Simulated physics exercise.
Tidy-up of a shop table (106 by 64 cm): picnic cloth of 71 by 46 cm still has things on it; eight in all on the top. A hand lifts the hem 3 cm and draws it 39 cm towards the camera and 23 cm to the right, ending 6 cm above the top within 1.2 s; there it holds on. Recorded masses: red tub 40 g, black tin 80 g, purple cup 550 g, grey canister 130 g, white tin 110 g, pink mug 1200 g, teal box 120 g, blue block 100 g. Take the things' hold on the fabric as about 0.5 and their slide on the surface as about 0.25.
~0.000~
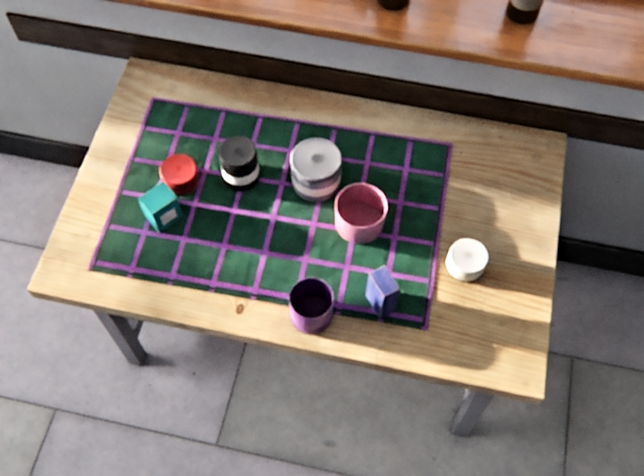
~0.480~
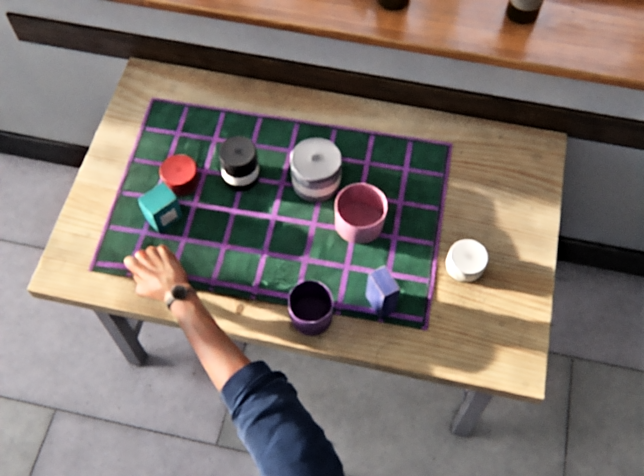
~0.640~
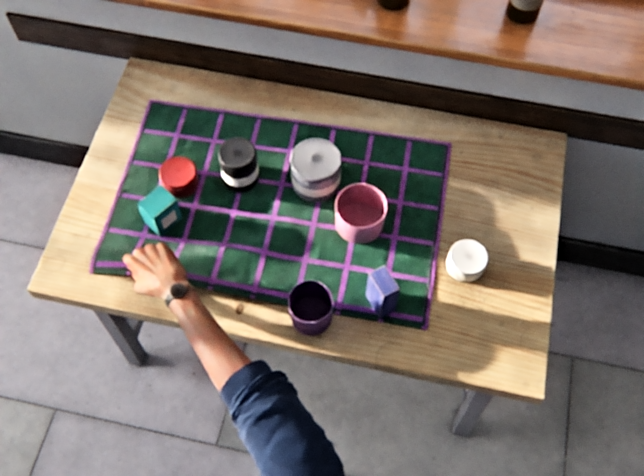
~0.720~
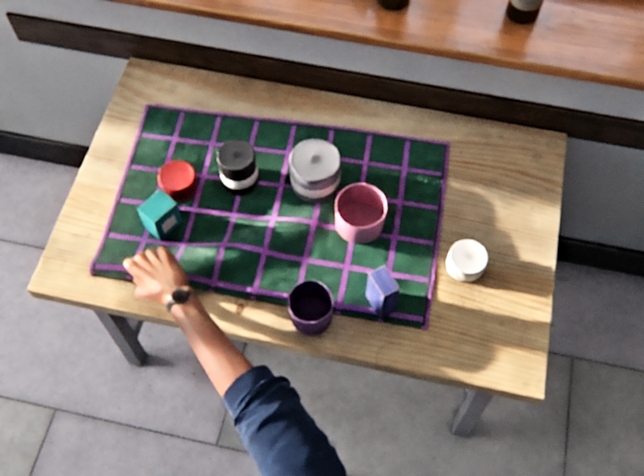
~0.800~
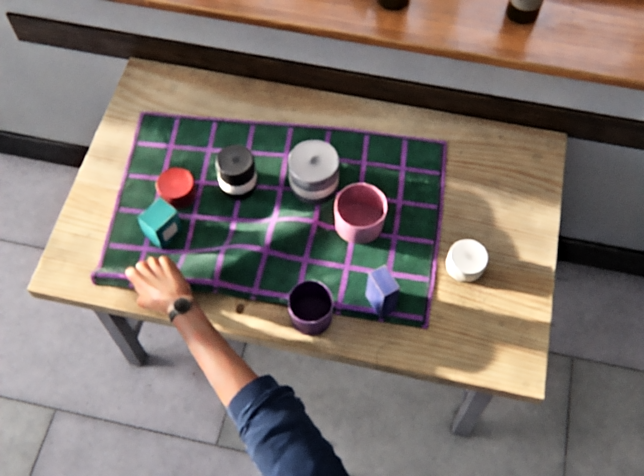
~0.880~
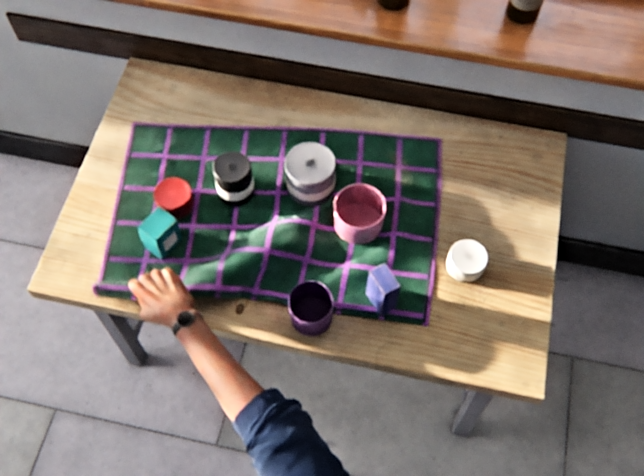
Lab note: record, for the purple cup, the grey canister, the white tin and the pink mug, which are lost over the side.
Outcome: The purple cup won't stay. The grey canister won't leave. The white tin won't leave. The pink mug won't leave.
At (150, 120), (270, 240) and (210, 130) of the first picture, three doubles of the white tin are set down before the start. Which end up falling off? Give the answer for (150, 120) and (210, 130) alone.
Off the top, off the top.
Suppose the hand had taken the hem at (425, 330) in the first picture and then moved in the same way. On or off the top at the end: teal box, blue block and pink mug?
Note - teal box: Off the top; blue block: Off the top; pink mug: Off the top.
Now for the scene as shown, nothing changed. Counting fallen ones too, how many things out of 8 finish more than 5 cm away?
7 in all.
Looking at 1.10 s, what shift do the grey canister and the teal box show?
Grey canister: 6 cm; teal box: 20 cm.
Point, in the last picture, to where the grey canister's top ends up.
Rest point, last frame: Approx. (207, 287).
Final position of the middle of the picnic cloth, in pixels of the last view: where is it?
Midpoint, last view: Approx. (228, 350).
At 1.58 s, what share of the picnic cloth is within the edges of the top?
I'd say close to 50 per cent of it.
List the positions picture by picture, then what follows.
Shows, purple cup (311, 298); grey canister (316, 158); white tin (469, 255); pink mug (361, 205); picnic cloth corners (88, 270) (152, 98) (452, 144) (427, 330), in the first picture.
Shows, picnic cloth corners (152, 98) (452, 144); grip (141, 276), in the second picture.
Shows, teal box (157, 201); red tub (177, 171); picnic cloth corners (150, 100) (451, 144); grip (140, 274), in the third picture.
Shows, black tin (236, 155); teal box (157, 205); red tub (176, 175); picnic cloth corners (147, 104) (450, 143); grip (141, 279), in the fourth picture.
Shows, black tin (235, 160); teal box (157, 214); red tub (175, 183); picnic cloth corners (142, 112) (446, 142); grip (143, 287), in the fifth picture.
Shows, purple cup (311, 300); grey canister (310, 163); white tin (469, 256); pink mug (360, 206); picnic cloth corners (133, 123) (441, 139) (428, 326); grip (146, 300), in the sixth picture.
At 1.1 s, 90 % of the picnic cloth is still over the top; grey canister 7 cm off its start, pink mug 2 cm off its start, purple cup 1 cm off its start.
At 1.3 s, 75 % of the picnic cloth is still over the top; grey canister 19 cm off its start, pink mug 10 cm off its start, purple cup 5 cm off its start.
At 1.6 s, 50 % of the picnic cloth is still over the top; grey canister 30 cm off its start at (222, 260), pink mug 19 cm off its start at (294, 261), purple cup on its side, 16 cm off its start at (340, 392).
At 1.8 s, 45 % of the picnic cloth is still over the top; grey canister 36 cm off its start, purple cup over the edge, pink mug 24 cm off its start.
At 3.4 s, 45 % of the picnic cloth is still over the top; grey canister 36 cm off its start at (207, 287), purple cup over the edge, pink mug 24 cm off its start at (284, 288), white tin 0 cm off its start at (469, 256).
